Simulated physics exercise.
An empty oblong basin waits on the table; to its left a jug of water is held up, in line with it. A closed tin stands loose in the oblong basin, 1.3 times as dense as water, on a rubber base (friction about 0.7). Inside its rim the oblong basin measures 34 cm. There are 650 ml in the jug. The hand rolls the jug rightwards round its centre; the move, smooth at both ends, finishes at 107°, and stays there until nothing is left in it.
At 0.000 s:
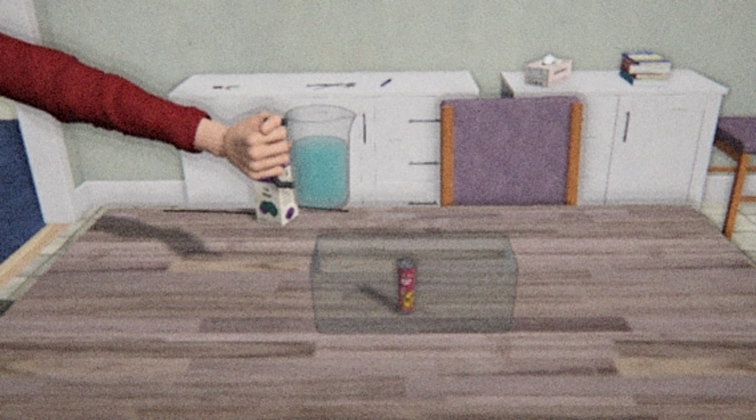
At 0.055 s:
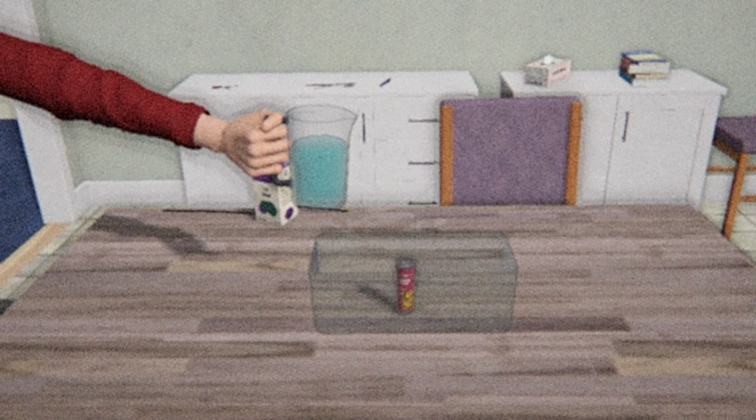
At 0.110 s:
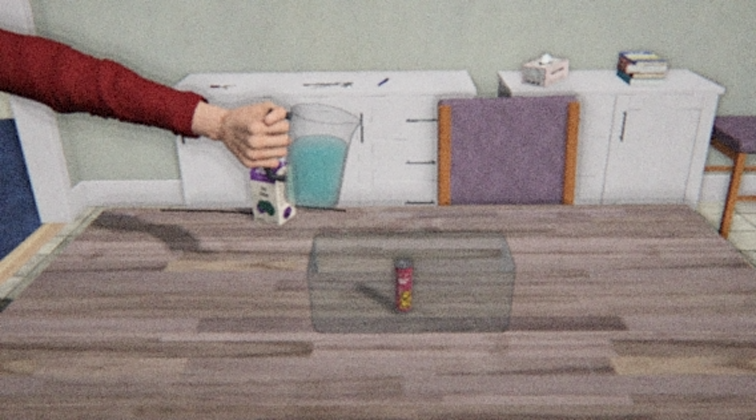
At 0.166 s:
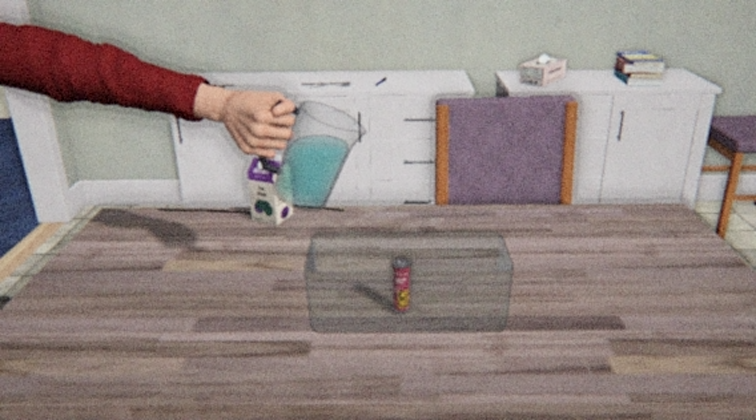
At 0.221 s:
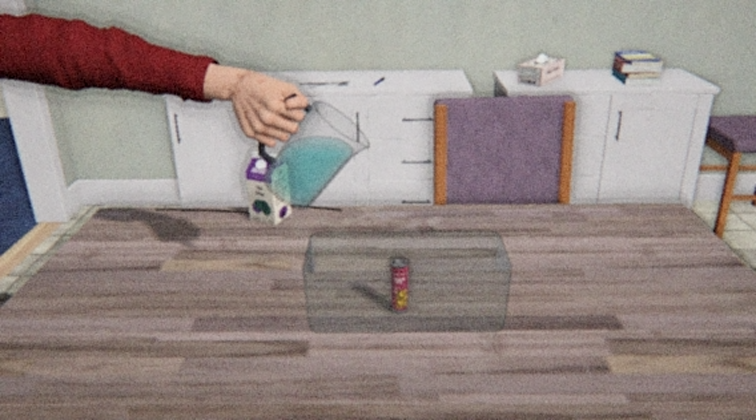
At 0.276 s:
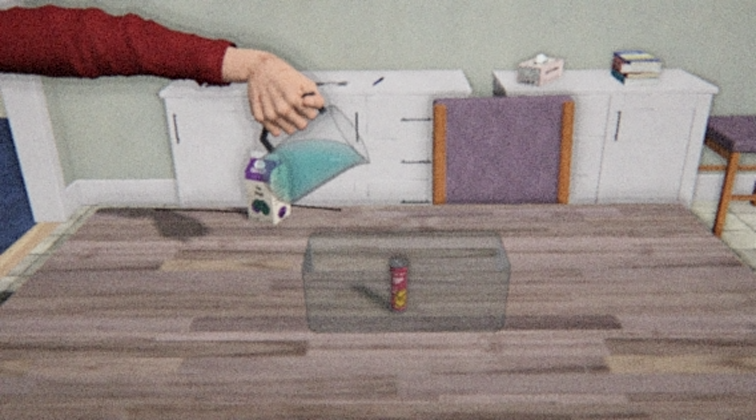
In a dining room, a red-sleeved hand smoothly tilting a jug of blue liquid rightwards above a table with a clear basin.
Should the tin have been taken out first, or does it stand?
It remains upright.
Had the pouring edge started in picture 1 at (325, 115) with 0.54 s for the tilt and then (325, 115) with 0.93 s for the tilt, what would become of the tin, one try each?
First it falls; then it goes over.
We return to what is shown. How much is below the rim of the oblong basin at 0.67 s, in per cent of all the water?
About 54 per cent.
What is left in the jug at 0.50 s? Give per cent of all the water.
Near 64 in a hundred.
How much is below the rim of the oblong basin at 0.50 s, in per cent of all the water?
About 10 per cent.
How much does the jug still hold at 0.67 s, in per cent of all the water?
Some 20 per cent.
By 0.50 s the tilt is 106° and 64 per cent is still to pour; the tin stands where it began.
By 0.67 s the tilt is 107° and 21 per cent is still to pour; the tin stands where it began.
By 0.85 s the tilt is 107° and 4 per cent is still to pour; the tin stands where it began.
By 1.04 s the tilt is 107° and 0 per cent is still to pour; the tin stands where it began.
At rest the tin stands where it began.
